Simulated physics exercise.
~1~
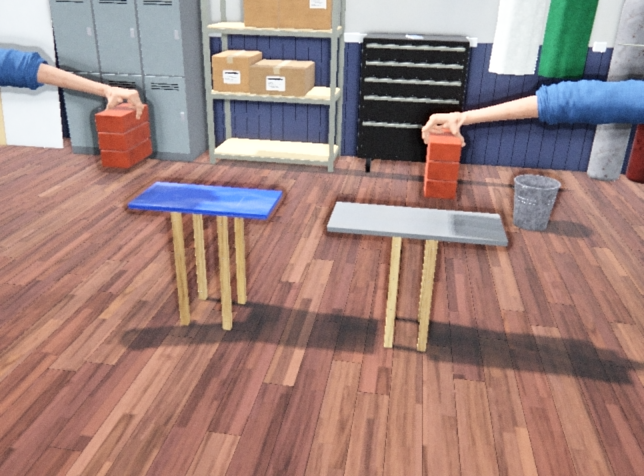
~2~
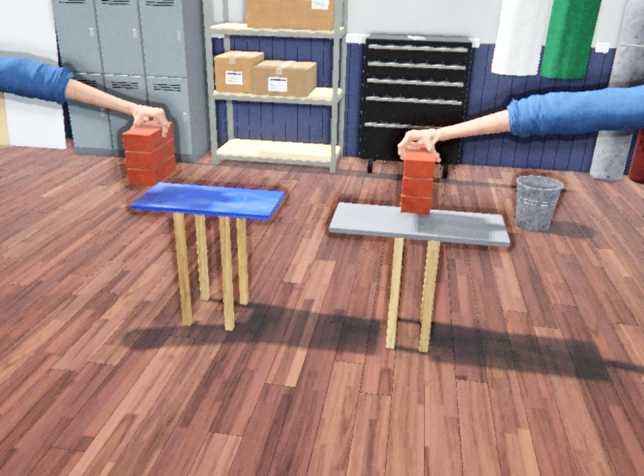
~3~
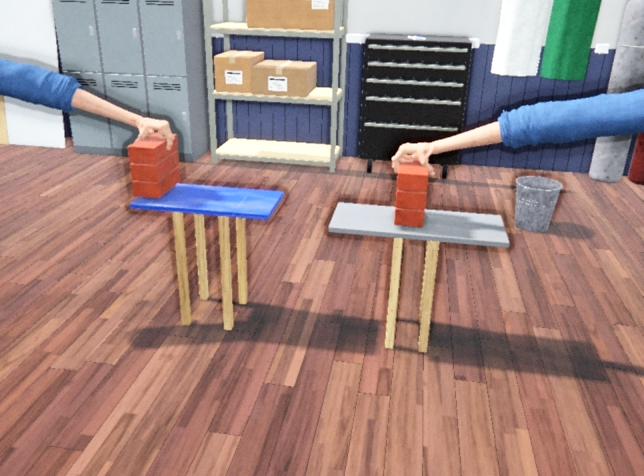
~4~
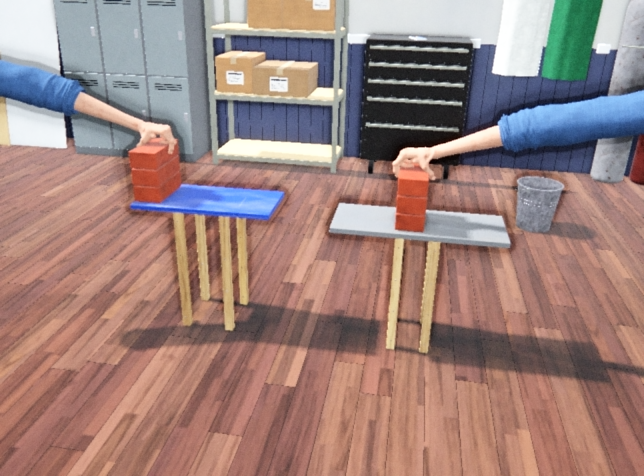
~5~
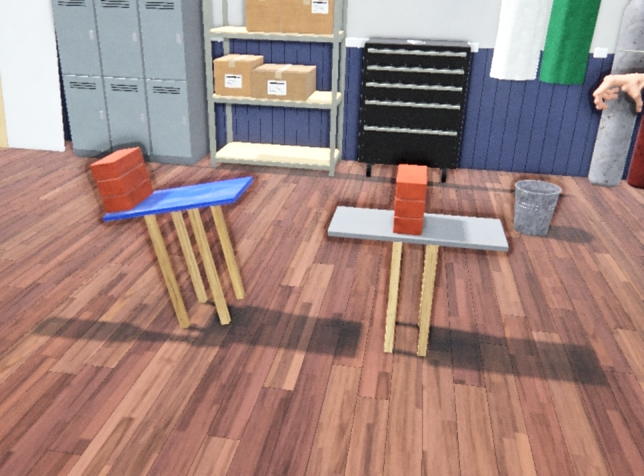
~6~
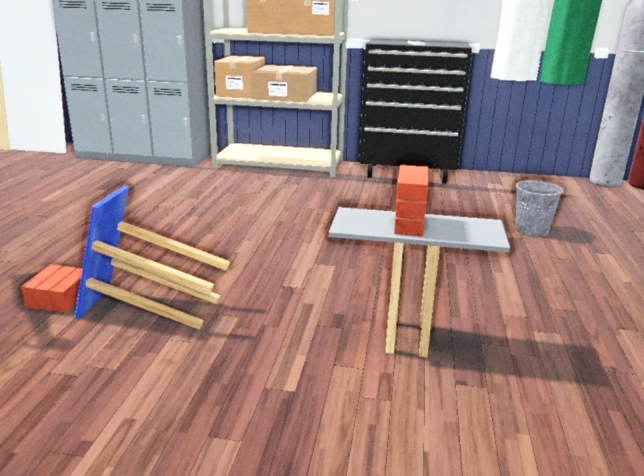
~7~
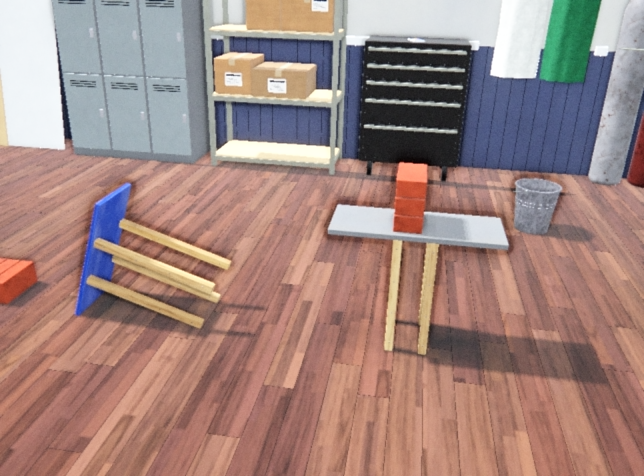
To begin with, two blue-sleeved arms hold stacks of red bricks near a small blue-topped trestle on the left and a grey-topped plant stand on the right. The hands lower the bricks, one stack onto the left end of the blue top, the other onto the grey top, left of its middle. Both hands let go and draw away. The blue trestle tilts to the left and topples onto its side, spilling its bricks on the floor. They slide off leftward, while the grey stand stays upright with its stack in place.
